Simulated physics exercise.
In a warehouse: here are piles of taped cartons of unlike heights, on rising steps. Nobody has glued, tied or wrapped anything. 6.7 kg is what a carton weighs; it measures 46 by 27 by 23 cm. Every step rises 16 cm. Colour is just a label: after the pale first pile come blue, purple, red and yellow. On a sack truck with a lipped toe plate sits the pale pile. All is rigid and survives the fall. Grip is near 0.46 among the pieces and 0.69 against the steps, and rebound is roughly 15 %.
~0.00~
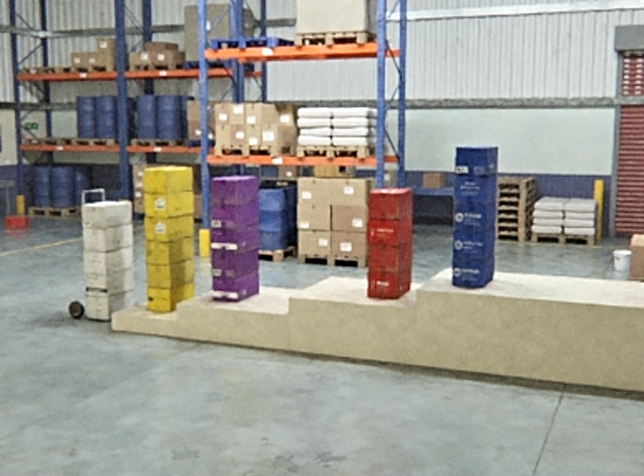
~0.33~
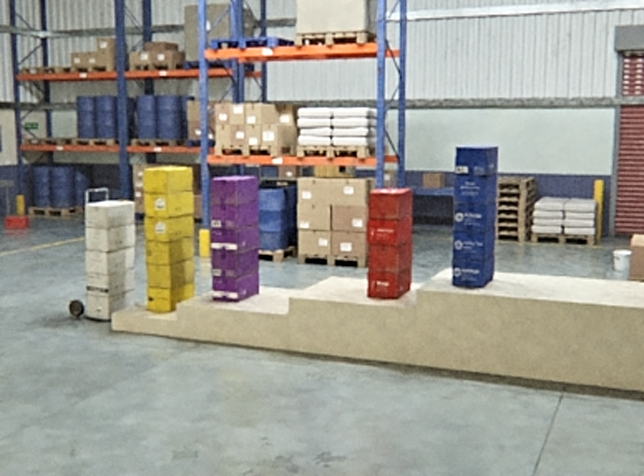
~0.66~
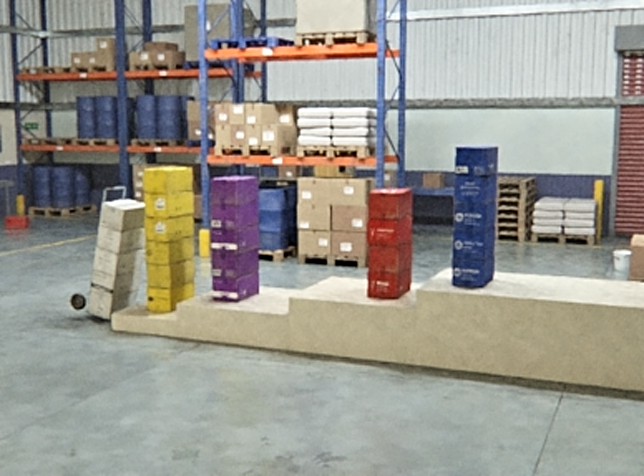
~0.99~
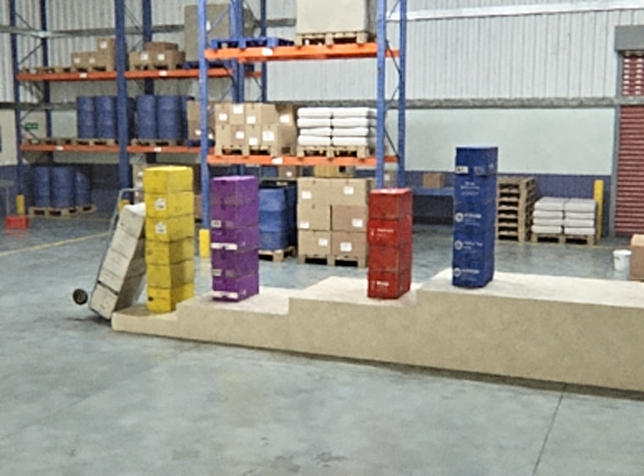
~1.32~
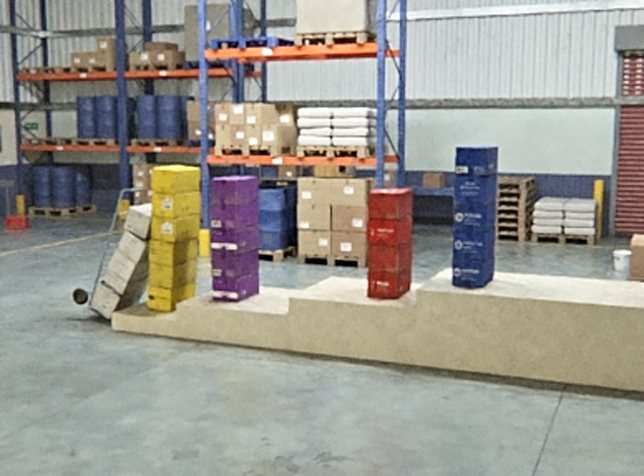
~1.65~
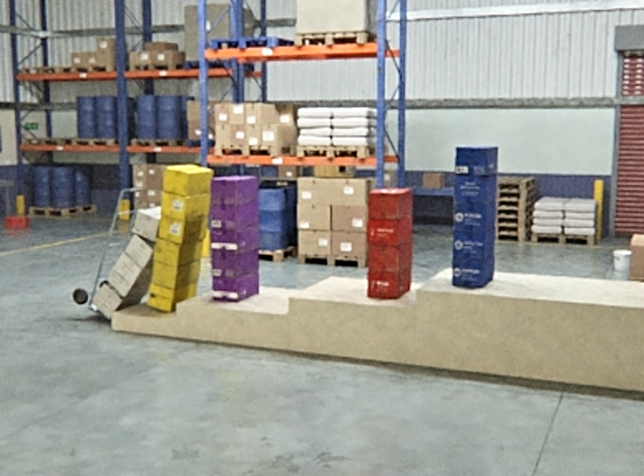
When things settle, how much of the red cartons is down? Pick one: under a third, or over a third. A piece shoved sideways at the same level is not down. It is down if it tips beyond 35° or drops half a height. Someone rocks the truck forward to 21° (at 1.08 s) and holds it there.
Under a third.
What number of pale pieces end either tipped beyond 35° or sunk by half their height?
The answer is 5 pale pieces.
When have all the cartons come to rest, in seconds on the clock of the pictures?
Around 3.5 seconds.
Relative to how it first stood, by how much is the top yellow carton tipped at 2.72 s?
About 60°.
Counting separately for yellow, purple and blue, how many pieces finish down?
Down at the end: Yellow 6, purple 5, blue 0.
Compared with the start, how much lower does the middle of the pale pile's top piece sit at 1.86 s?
10 cm.
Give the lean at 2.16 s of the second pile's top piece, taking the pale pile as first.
Lean: Near 20° off upright.
By 1.86 s, 5 of the pale pile down; none of the 4 red cartons down (0 of 20 in all colours); top red carton unmoved; top yellow carton tilted 18°.
By 2.16 s, 5 of the pale pile down; none of the 4 red cartons down (0 of 20 in all colours); top red carton unmoved; top yellow carton tilted 19°.
By 2.46 s, 5 of the pale pile down; none of the 4 red cartons down (6 of 20 in all colours); top red carton unmoved; top yellow carton tilted 35°, 23 cm lower.
By 2.72 s, 5 of the pale pile down; none of the 4 red cartons down (11 of 20 in all colours); top red carton unmoved; top purple carton tilted 63°, 59 cm lower.
When it is over (3.5 s), 5 of the pale pile down; none of the 4 red cartons down (11 of 20 in all colours); top red carton unmoved; top purple carton on its side. That is 0 per cent. In pixels of the last frame, middles, top red carton near (391, 203), top purple carton near (364, 277).
